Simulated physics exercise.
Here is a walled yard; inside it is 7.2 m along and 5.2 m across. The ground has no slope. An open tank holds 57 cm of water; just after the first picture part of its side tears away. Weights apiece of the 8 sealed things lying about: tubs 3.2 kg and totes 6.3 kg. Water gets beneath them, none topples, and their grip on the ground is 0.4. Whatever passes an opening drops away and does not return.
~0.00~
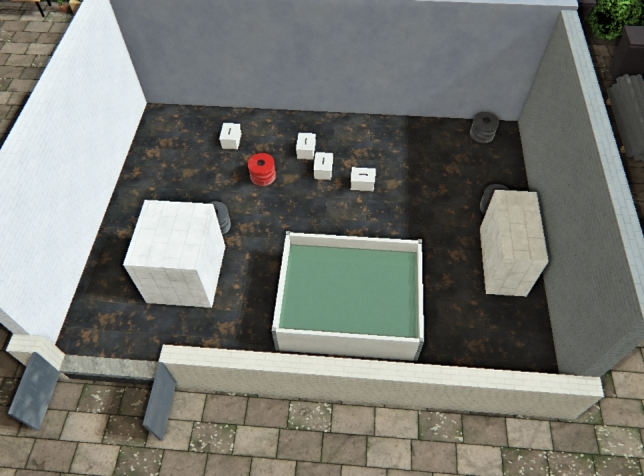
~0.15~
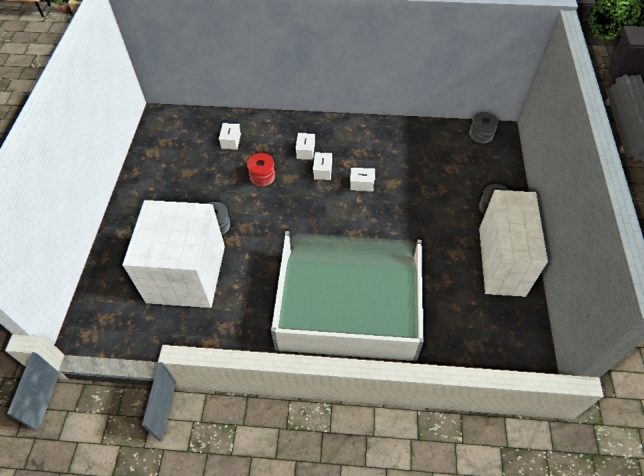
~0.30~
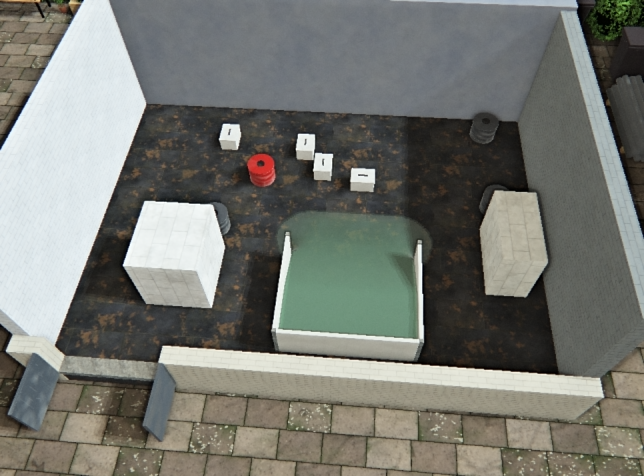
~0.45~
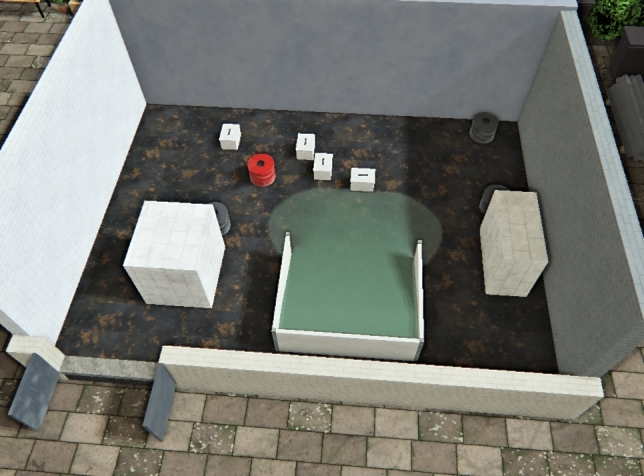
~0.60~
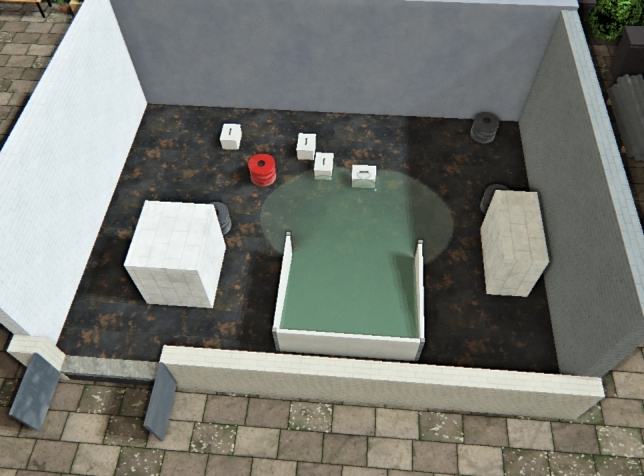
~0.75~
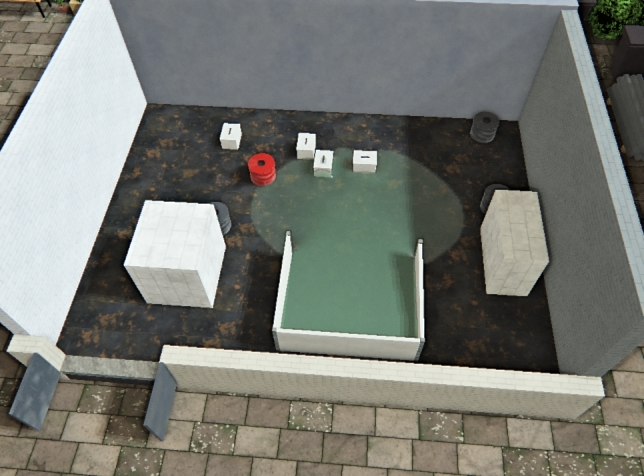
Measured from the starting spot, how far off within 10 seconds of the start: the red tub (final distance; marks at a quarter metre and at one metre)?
The red tub gets carried off.
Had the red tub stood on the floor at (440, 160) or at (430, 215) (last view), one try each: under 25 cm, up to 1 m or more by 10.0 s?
In that order: It ends far away; it travels far.
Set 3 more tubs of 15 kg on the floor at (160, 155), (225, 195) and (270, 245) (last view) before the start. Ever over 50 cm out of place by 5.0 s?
In that order: Past it, under, short of it.
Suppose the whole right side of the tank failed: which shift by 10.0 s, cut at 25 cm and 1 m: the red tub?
In that case the red tub moves a short way.
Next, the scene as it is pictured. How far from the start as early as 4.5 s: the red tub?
About 200 cm.
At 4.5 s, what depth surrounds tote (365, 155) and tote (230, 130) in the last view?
Roughly 8 and 11 cm.
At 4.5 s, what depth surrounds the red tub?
Roughly 8 cm.
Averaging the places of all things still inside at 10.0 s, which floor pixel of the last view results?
Near (320, 232).
After 2.0 s the red tub is near (237, 134), 0.8 m from its start, afloat; 0 of 8 are out; 5 afloat.
After 4.5 s the red tub is near (142, 170), 2.0 m from its start, afloat; 0 of 8 are out; 6 afloat.
After 7.0 s the red tub has gone out; 1 of 8 are out; 4 afloat.
After 10.0 s the red tub has gone out; 2 of 8 are out; 4 afloat.
